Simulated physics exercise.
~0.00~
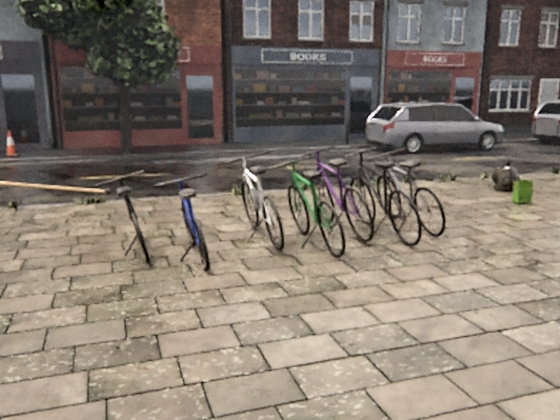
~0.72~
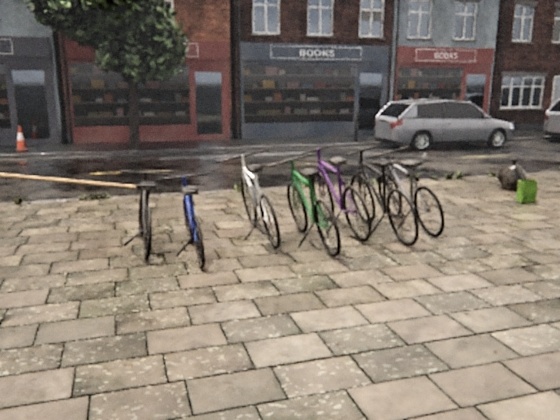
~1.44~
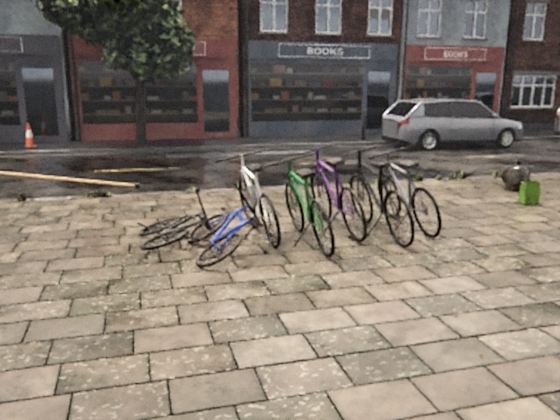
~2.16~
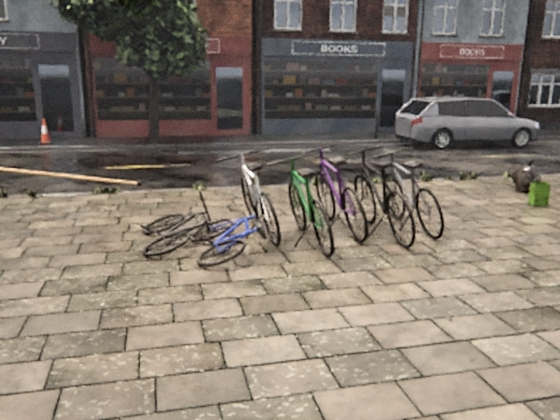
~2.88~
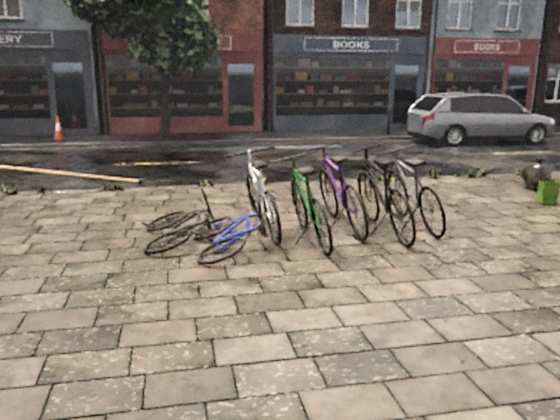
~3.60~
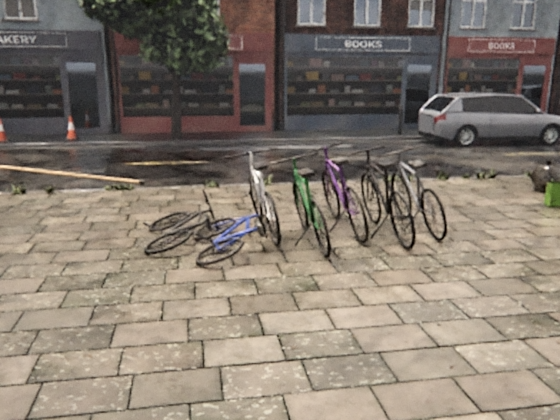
At the start, seven bicycles stand in a row on a paved roadside, with shops, a tree and a silver car across the wet street, while a long pale pole reaches in from the left. The pole shifts slightly right, and the dark bicycle at the left end begins to tip to the right. It falls toward the blue bicycle beside it, which goes over too. Both settle flat on the paving, overlapping, as the view drifts gently sideways. The white, green and purple bicycles and the two dark ones beyond remain standing at the end.
